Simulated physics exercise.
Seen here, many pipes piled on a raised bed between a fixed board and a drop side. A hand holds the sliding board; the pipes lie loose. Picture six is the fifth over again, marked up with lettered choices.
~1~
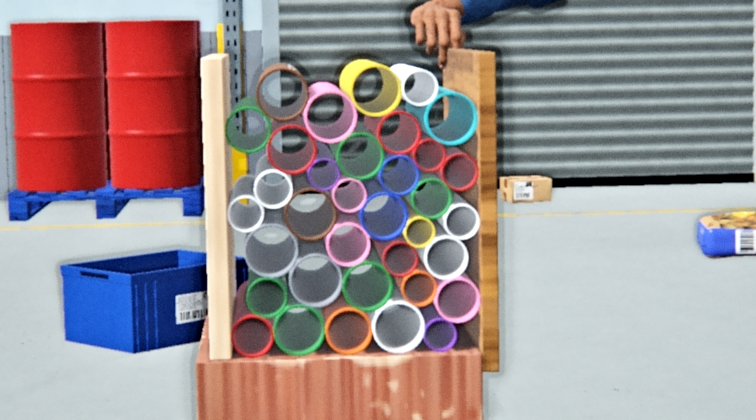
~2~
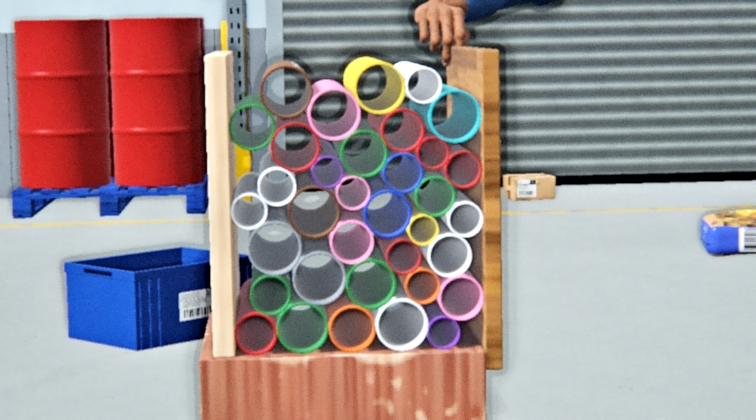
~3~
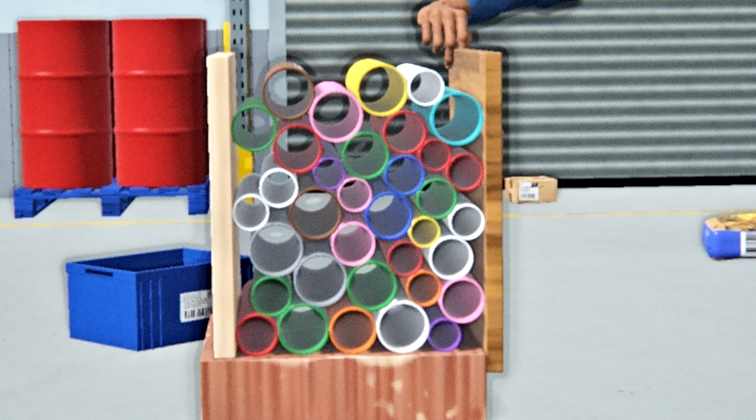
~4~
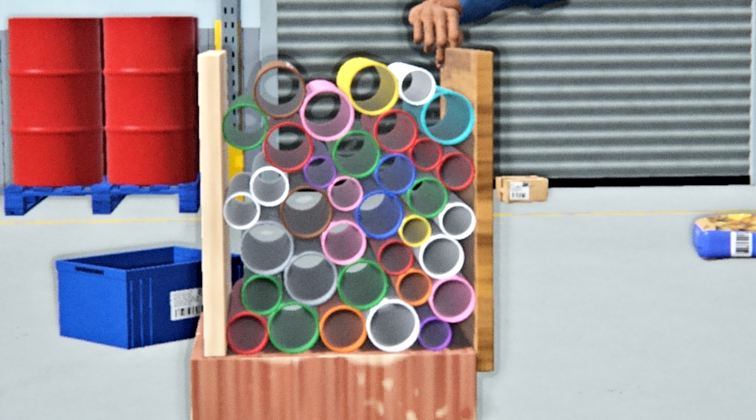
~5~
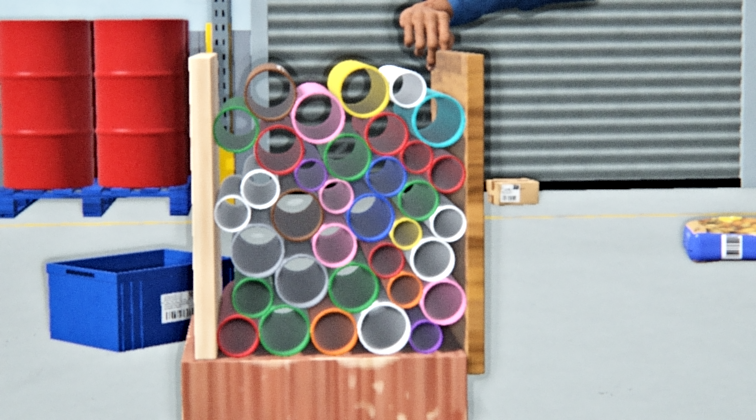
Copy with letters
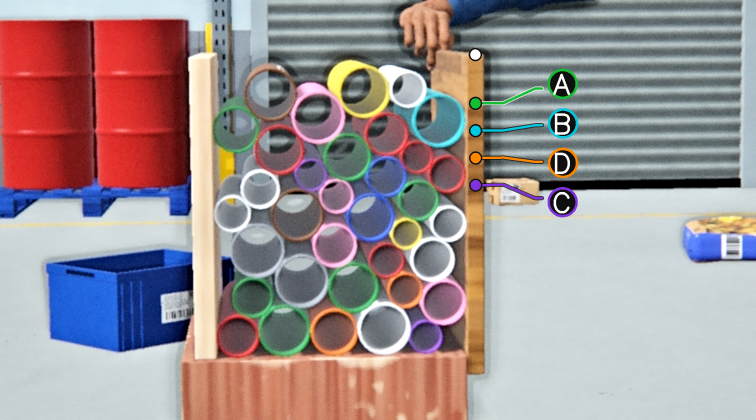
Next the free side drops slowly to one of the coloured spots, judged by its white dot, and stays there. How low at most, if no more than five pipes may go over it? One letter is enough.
The last mark within the limit is C.
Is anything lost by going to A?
At A: No.
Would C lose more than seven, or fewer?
Fewer than seven.
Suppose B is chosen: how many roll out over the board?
The count is none.
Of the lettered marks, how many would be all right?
Four of them.
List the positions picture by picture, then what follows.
A purple pipe (324, 175); a green pipe (248, 130); side board (469, 197), in the first picture.
Side board (473, 195); a red pipe (256, 334), in the second picture.
A pink pipe (463, 300); a white pipe (451, 258), in the third picture.
A white pipe (458, 221); a blue pipe (396, 174), in the fourth picture.
A purple pipe (311, 176); a green pipe (236, 130); side board (456, 199), in the fifth picture.
On the copy, A at (476, 104); B at (476, 131); C at (476, 185); D at (476, 158); the white dot at (476, 55).
On C. First, top of the board (466, 113).
Then, top of the board (466, 181).
Finally, top of the board (466, 185), two out over the board.
By contrast, A none out over the board; B none out over the board; D none out over the board.
